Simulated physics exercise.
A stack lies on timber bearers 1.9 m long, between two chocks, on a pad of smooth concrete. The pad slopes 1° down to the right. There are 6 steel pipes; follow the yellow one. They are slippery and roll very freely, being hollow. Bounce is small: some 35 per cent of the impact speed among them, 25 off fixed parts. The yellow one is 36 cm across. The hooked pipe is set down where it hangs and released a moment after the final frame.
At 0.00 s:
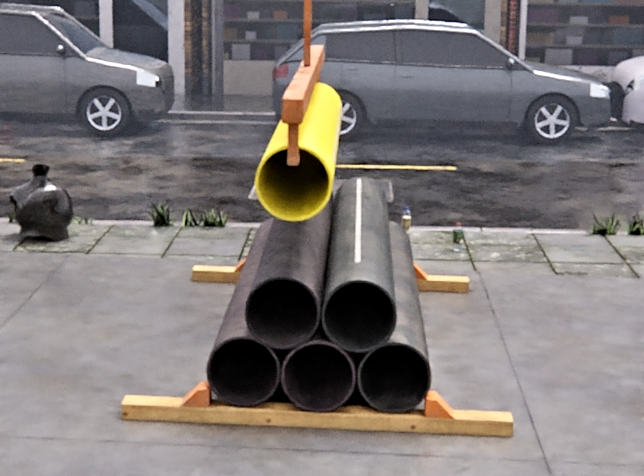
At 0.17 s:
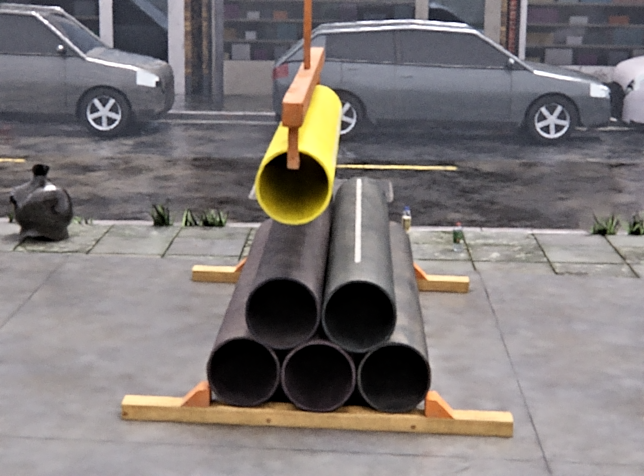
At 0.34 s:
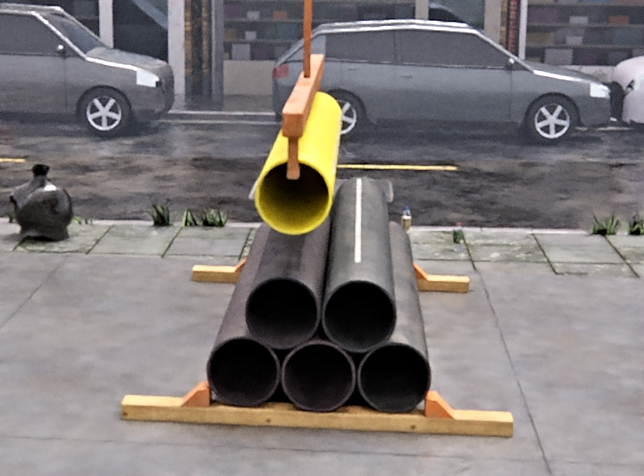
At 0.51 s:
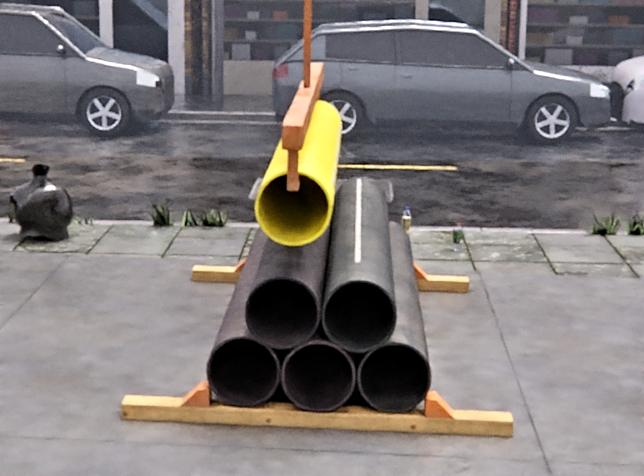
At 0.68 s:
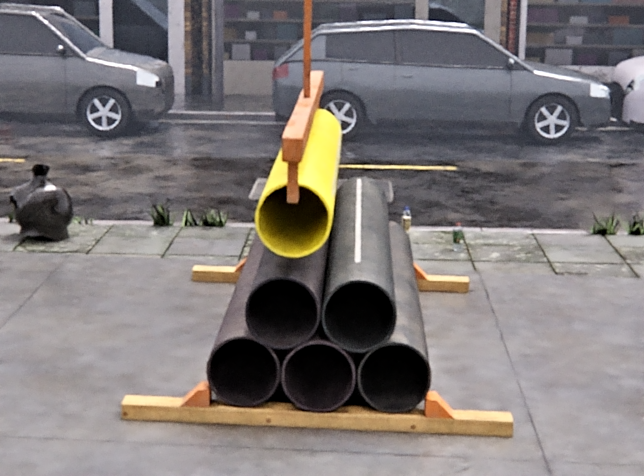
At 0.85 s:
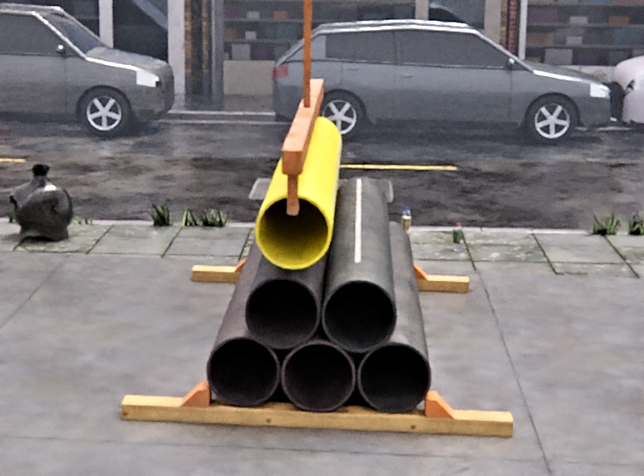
Yellow pipe hanging from an orange hoist lowering slowly above a stack of five dark pipes, with grey cars parked behind.
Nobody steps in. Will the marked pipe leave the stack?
Yellow is held in.
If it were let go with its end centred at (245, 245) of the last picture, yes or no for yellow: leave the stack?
In that case yellow yes.
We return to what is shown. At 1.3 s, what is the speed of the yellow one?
Near 0.4 m/s.
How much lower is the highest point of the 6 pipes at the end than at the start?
Roughly 30 cm.
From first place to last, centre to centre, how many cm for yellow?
Yellow 35.
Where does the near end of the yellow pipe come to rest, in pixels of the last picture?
Around (323, 251).
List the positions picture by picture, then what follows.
The first frame shows yellow at (294, 183); yellow hangs on the hooks; 3 form the bottom row.
The second frame shows yellow at (294, 187); yellow hangs on the hooks; lowered 2 cm.
The third frame shows yellow at (293, 197); yellow hangs on the hooks; lowered 6 cm.
The fourth frame shows yellow at (293, 209); yellow hangs on the hooks; lowered 12 cm.
The fifth frame shows yellow at (293, 220); yellow hangs on the hooks; lowered 17 cm.
The sixth frame shows yellow at (293, 232); yellow hangs on the hooks; lowered 23 cm.
After 1.3 s, yellow is up on others, 45 cm inside the left chock, rolling right; 0 off the stack.
After 1.7 s, yellow is up on others, 45 cm inside the right chock; 0 off the stack.
After 2.2 s, yellow is up on others, 50 cm inside the left chock, rolling right; 0 off the stack.
At rest (2.8 s), yellow is up on others, 50 cm inside the right chock; 0 off the stack.
